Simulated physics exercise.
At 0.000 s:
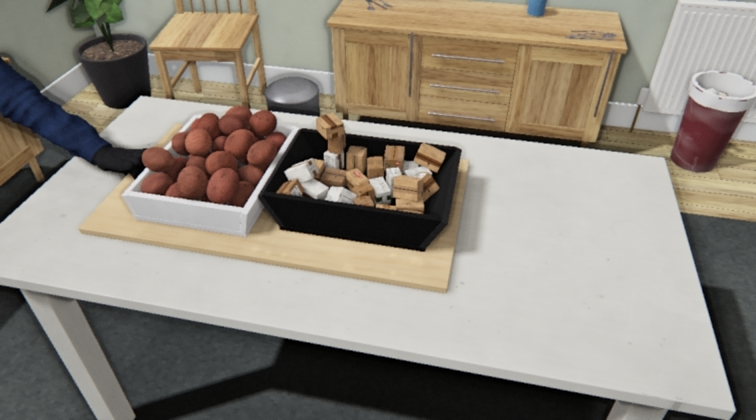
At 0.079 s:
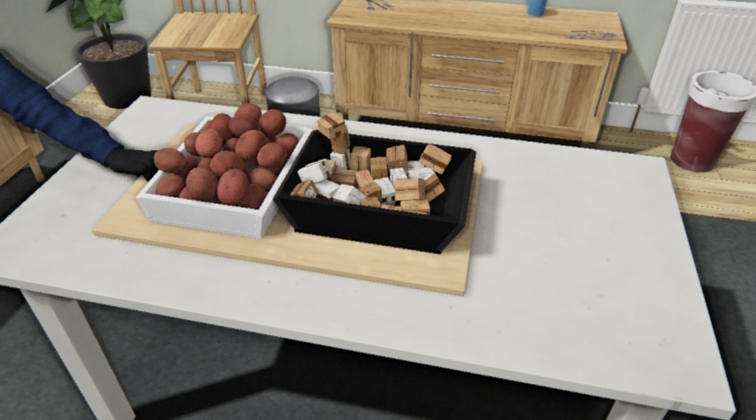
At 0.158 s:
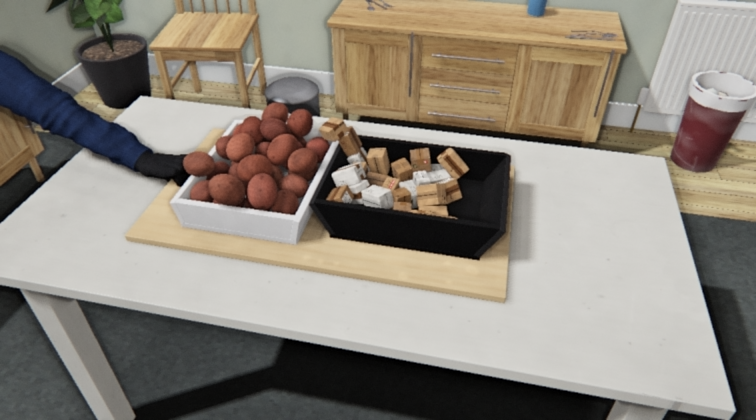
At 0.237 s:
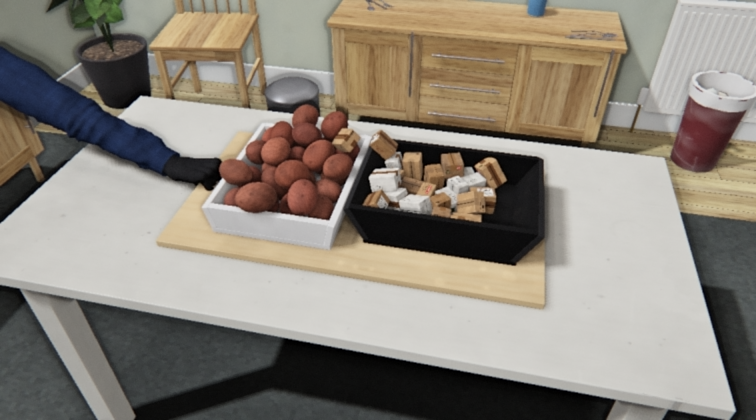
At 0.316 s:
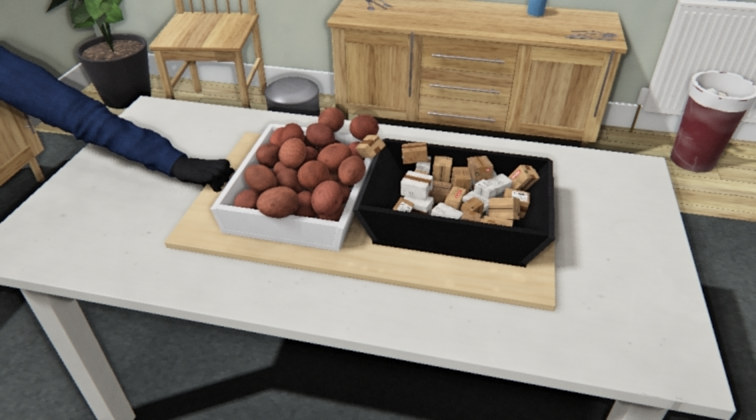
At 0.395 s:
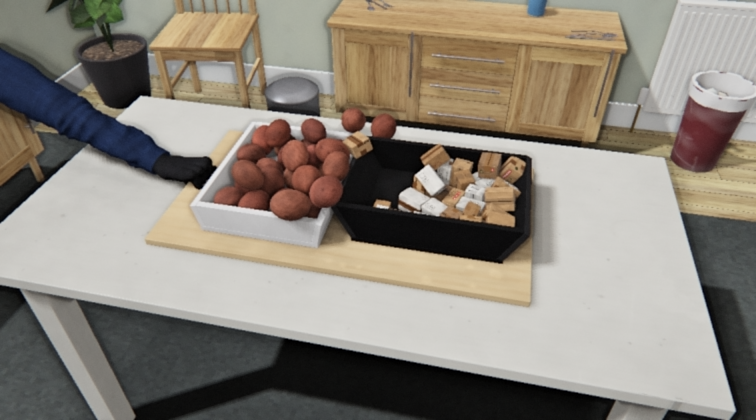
The video shows a dark-gloved hand sliding a board with a white basket of red potatoes and a black basket of small parcels right across a table, then back slightly left, as the contents shift and a few pieces leave their baskets.
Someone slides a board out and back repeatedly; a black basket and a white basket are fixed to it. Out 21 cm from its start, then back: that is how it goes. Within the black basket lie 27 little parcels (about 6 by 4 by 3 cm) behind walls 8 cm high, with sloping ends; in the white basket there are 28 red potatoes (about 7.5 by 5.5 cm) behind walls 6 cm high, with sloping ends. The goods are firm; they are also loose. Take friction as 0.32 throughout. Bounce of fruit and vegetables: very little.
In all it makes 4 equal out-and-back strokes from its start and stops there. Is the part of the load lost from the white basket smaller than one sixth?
No, the tally of runaways is higher than a sixth.
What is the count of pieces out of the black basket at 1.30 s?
About: Black basket 0.
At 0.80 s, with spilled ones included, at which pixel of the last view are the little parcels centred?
Centre approx. (408, 194).
After 0.80 s, 1 of 27 out of the black basket and 6 of 28 out of the white basket.
After 1.30 s, 0 of 27 out of the black basket and 8 of 28 out of the white basket.
After 2.00 s, 0 of 27 out of the black basket and 11 of 28 out of the white basket.
Outcome (at 2.90 s), 0 of 27 out of the black basket and 11 of 28 out of the white basket. Asked share, 11 of 28, 39 per cent.
